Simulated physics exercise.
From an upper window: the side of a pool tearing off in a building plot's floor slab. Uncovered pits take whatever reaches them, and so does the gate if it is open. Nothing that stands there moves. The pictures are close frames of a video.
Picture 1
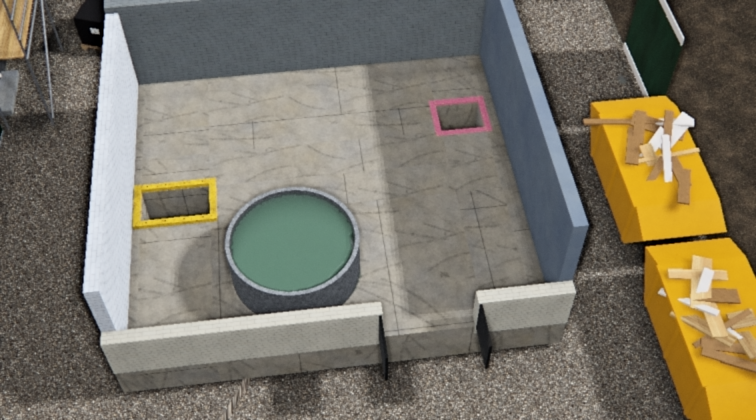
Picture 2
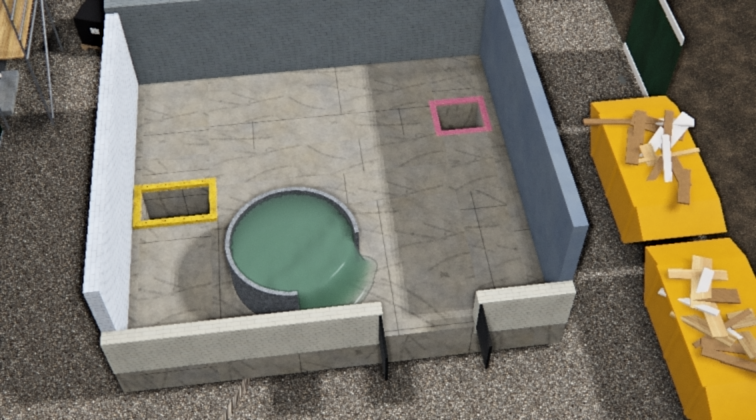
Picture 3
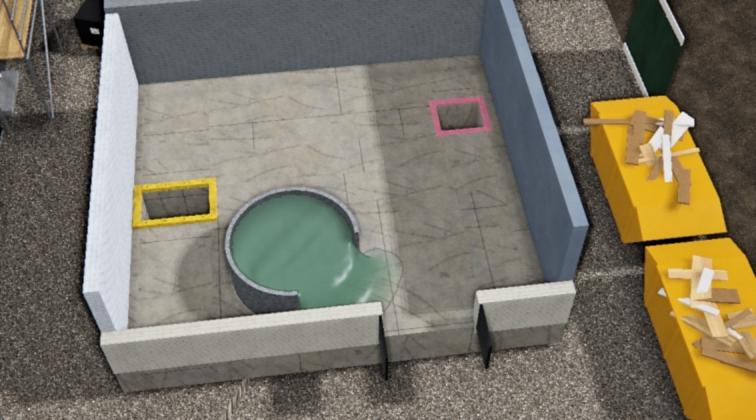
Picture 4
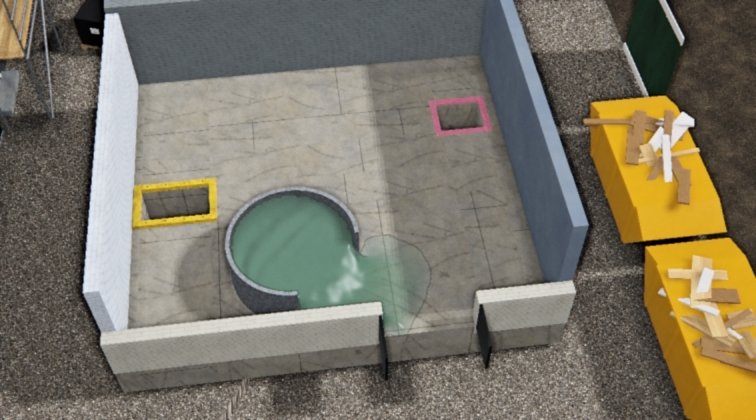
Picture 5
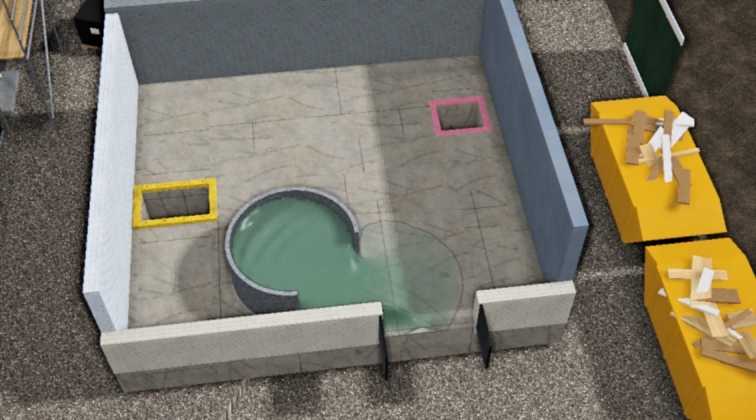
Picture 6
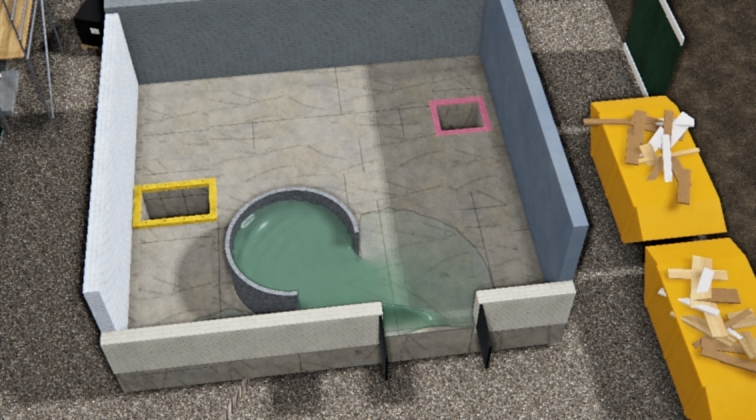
A round pool's side opens and green water spreads right across the walled floor slab.
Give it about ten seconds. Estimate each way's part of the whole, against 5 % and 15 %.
In the end: The gate takes over 15 %; the yellow pit takes under 5 %; the pink pit takes over 15 %.
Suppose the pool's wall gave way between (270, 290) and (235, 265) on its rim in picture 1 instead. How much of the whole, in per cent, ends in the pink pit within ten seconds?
In per cent: Pink 2.
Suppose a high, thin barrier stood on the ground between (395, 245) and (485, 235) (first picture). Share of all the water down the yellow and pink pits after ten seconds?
Per cent: Yellow 0, pink 14.
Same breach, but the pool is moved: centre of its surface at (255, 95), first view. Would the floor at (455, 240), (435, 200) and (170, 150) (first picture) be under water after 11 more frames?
One after the other: Wet, under water, not flooded.
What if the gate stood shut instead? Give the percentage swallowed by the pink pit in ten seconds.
In per cent: Pink 30.
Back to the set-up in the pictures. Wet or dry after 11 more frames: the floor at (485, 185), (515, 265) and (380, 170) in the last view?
In that order: Under water, flooded, free of water.
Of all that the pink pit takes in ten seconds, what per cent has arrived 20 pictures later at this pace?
Some 20 per cent.
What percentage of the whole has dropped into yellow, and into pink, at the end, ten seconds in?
Roughly 0 per cent, then 20 per cent.
A moment on, water covers 25 % of the floor; the gate 8 %, the yellow pit 0 %, the pink pit 0 %.
Next, water covers 30 % of the floor; the gate 13 %, the yellow pit 0 %, the pink pit 0 %.
Then, water covers 40 % of the floor; the gate 18 %, the yellow pit 0 %, the pink pit 4 %.
Later, water covers 65 % of the floor; the gate 23 %, the yellow pit 0 %, the pink pit 13 %.
In the end, water covers 90 % of the floor; the gate 27 %, the yellow pit 0 %, the pink pit 21 %.
